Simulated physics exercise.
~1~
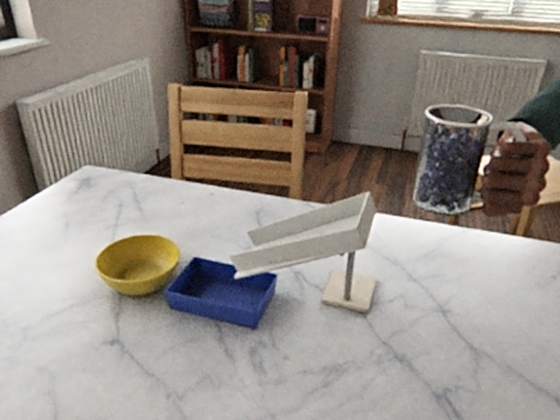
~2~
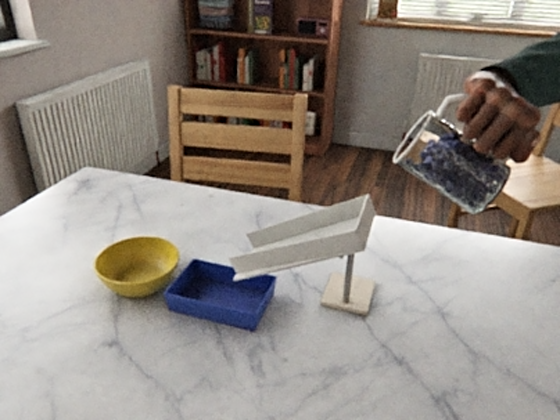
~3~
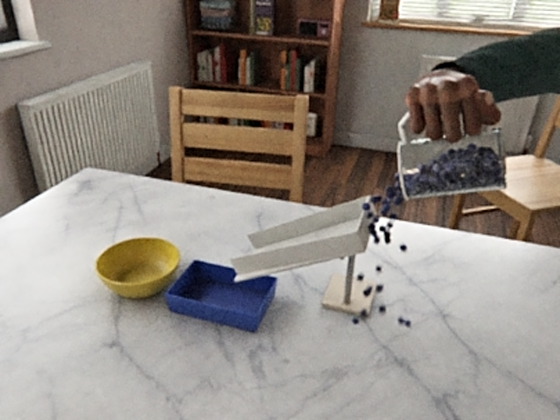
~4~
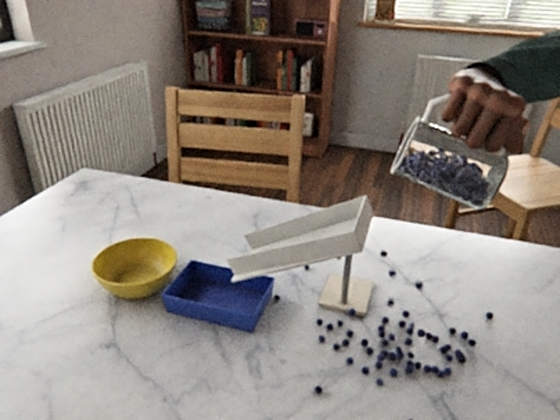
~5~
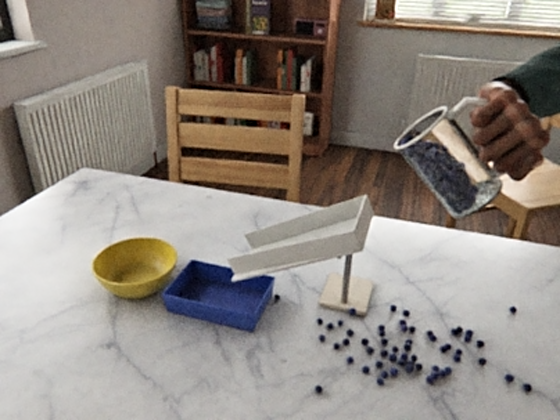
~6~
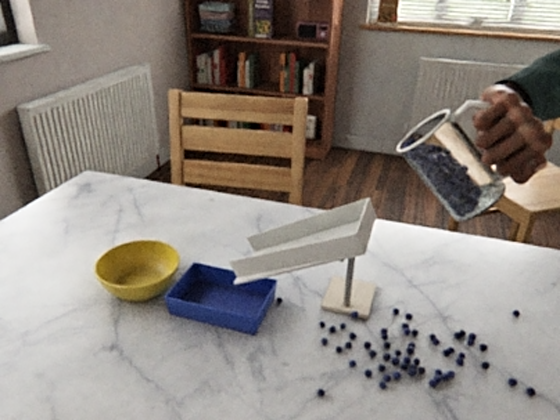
Hand tipping a clear jug of blueberries by a raised chute, scattering some across a marble table, then tilting back with most inside.
